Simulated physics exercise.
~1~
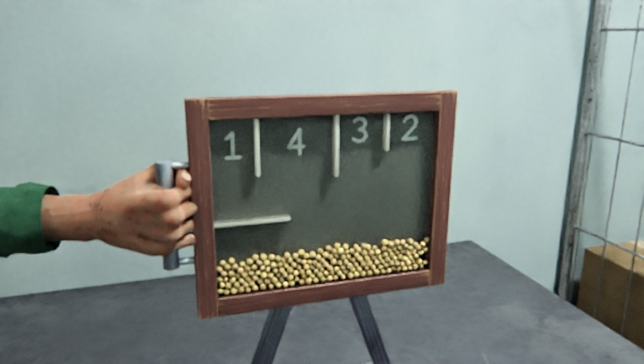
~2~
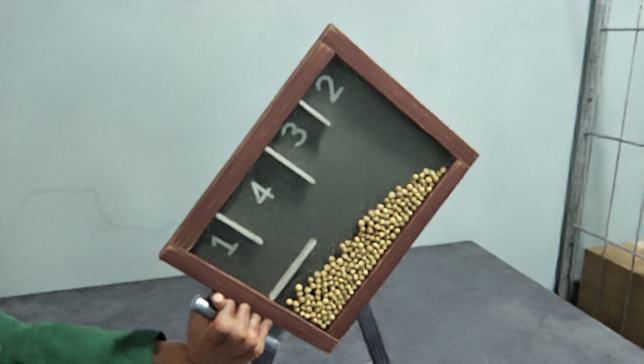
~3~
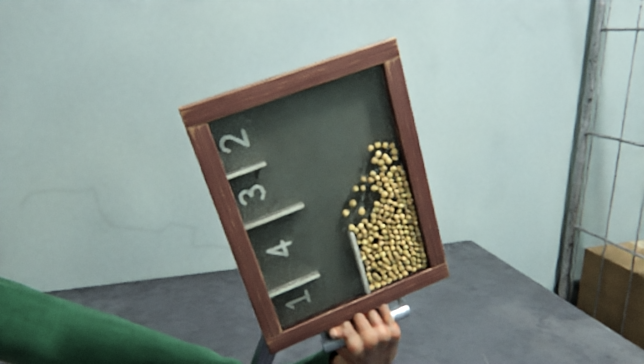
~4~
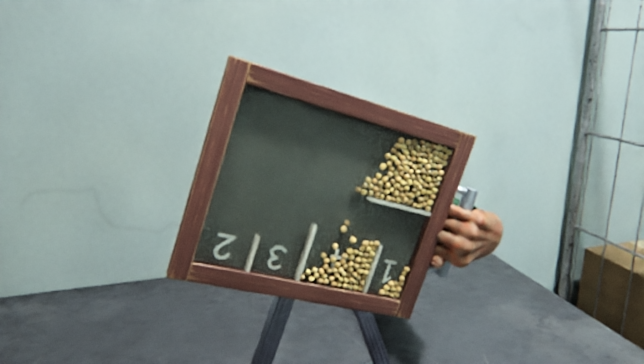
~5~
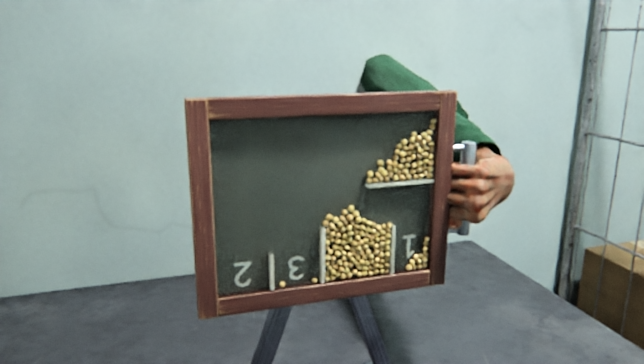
A hand in a green sleeve turned a wood-framed, clear-fronted case of pale beans counterclockwise until it was upside down, and the beans slid along one side, then spilled mostly into the pocket marked four, with some left on a side ledge.
